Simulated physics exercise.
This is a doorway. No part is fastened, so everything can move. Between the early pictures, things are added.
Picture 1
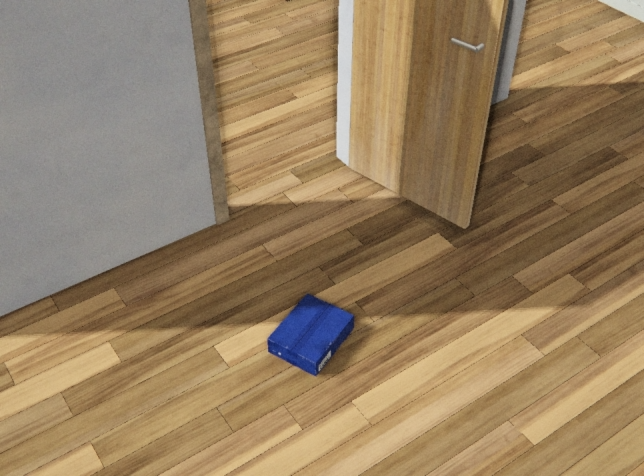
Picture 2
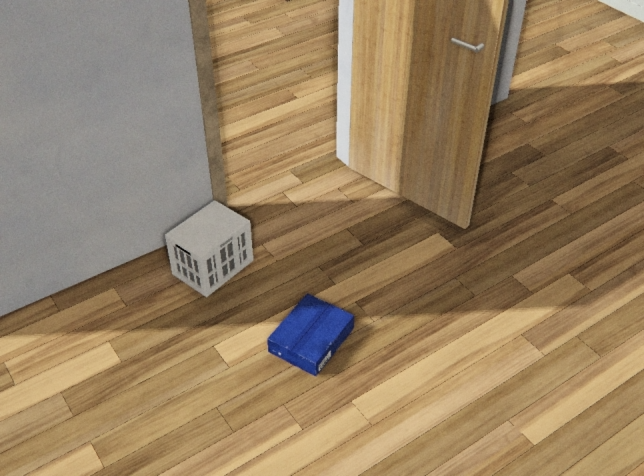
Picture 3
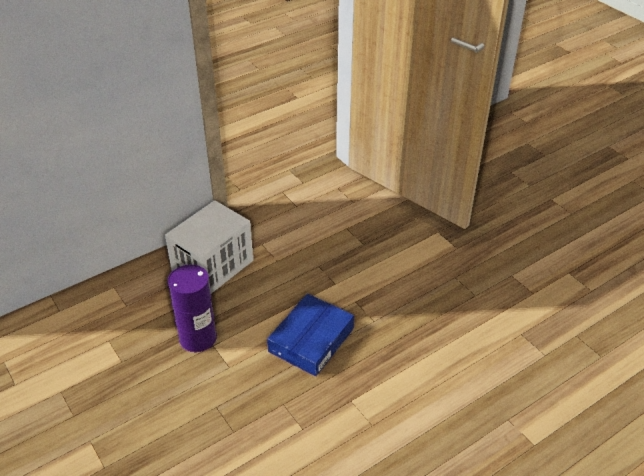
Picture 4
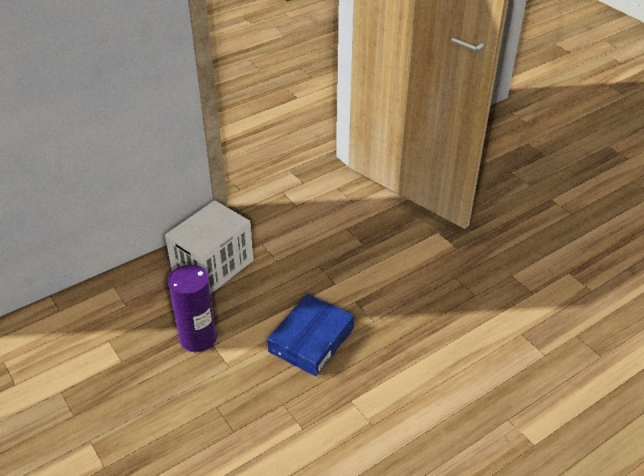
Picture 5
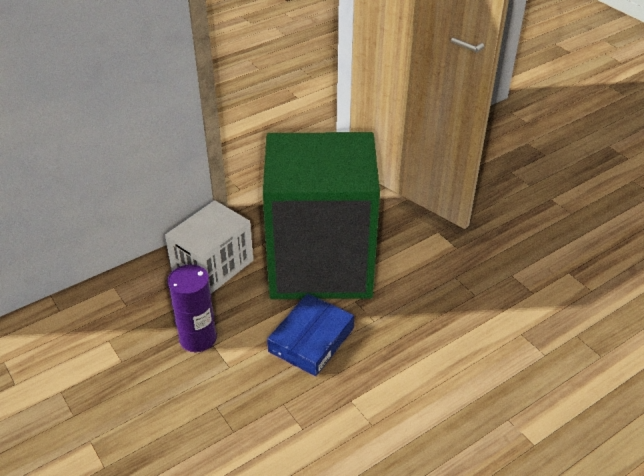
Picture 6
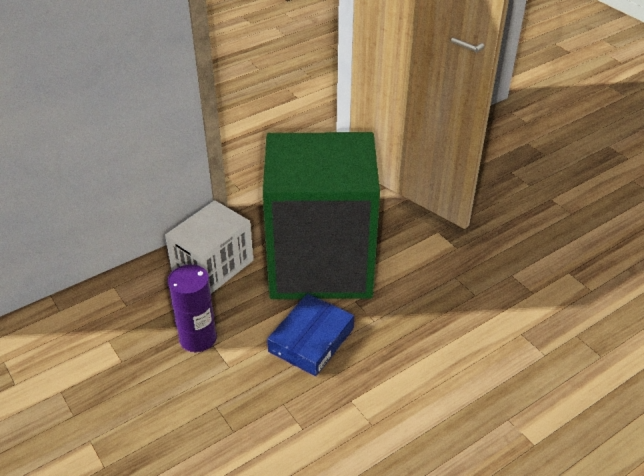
Nothing moved on its own near the wide-open door; a white crate appeared left of the blue parcel on the wood floor, then a purple canister, and finally a green appliance behind the parcel.
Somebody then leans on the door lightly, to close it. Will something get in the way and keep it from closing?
Yes, it gets held up.
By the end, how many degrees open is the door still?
Some 65°.
Then, 0.30 s on from there, door at 98°.
Then, 0.50 s on from there, door at 85°.
Then, 0.60 s on from there, door at 77°.
Then, 0.80 s on from there, door at 64°.
In the end, door at 64°; all 4 unmoved. At the end, from the last picture's camera, green appliance near (319, 218).
